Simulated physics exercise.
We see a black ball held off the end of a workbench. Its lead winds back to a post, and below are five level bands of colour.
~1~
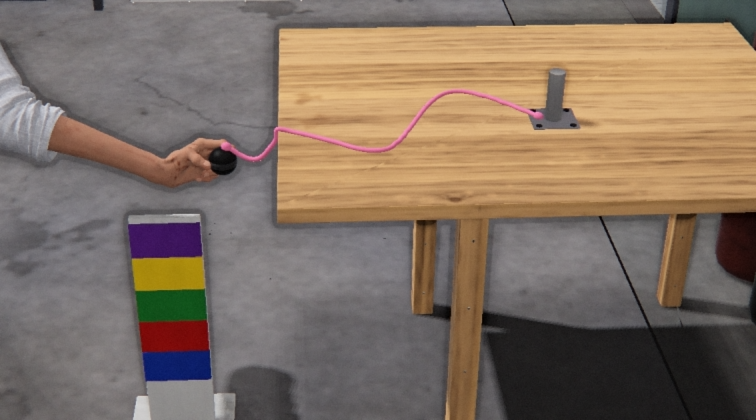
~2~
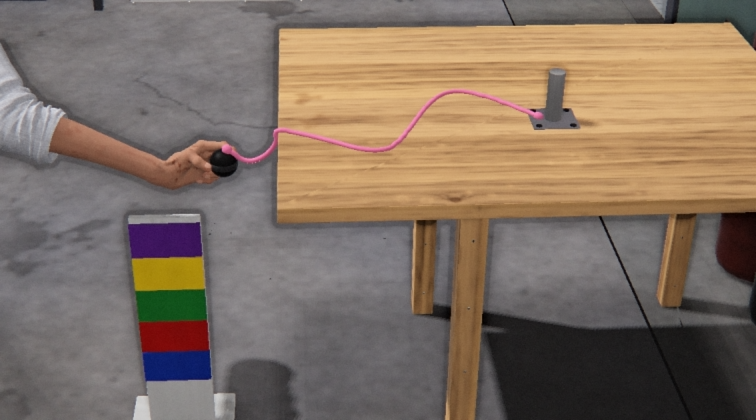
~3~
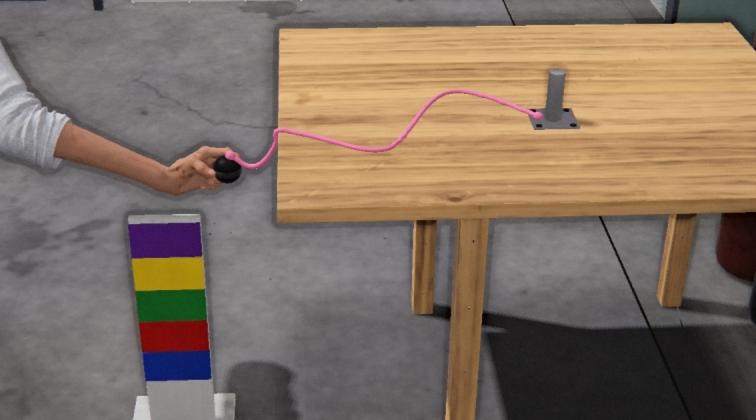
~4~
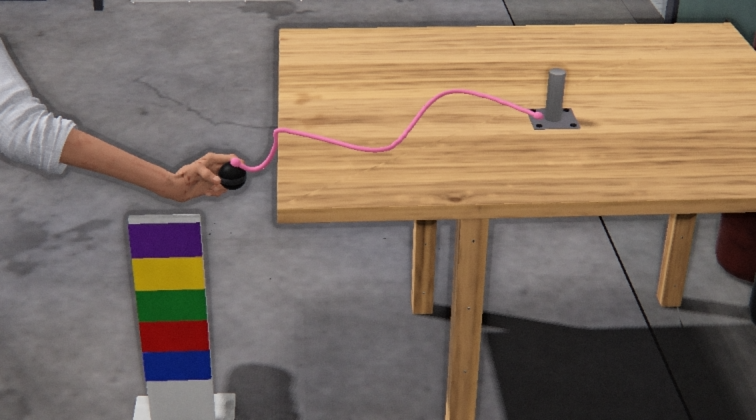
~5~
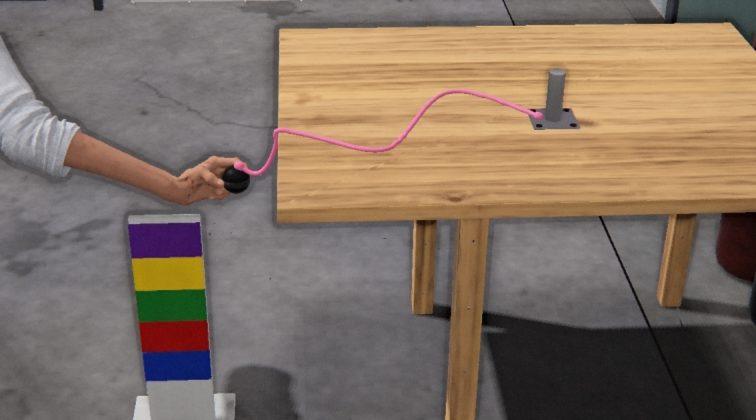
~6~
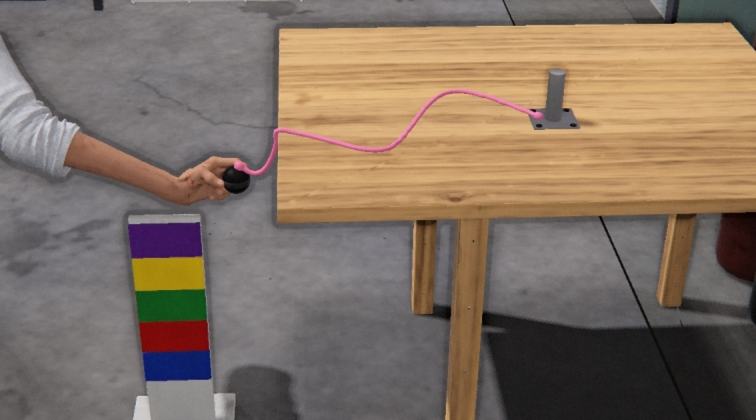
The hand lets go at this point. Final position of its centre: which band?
Band: Green.
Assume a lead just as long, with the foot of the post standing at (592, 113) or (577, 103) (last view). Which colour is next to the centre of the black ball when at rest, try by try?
Yellow; yellow.
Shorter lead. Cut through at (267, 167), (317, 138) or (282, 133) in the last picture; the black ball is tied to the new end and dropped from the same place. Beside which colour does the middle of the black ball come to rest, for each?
In order of the tries: Yellow; then above them all; then purple.
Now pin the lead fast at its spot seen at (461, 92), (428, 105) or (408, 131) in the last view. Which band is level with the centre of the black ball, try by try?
In that order: Yellow; yellow; purple.
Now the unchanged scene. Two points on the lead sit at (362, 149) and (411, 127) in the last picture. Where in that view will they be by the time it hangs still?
End: (278, 141) and then (335, 119).
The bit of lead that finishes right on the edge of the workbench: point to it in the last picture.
In the last picture it is at roughly (382, 150).
Soon after, ball near (270, 284); level with yellow.
Then, ball near (295, 285); level with green.
At rest, ball near (281, 293); level with green. Its centre hangs level with the green band.
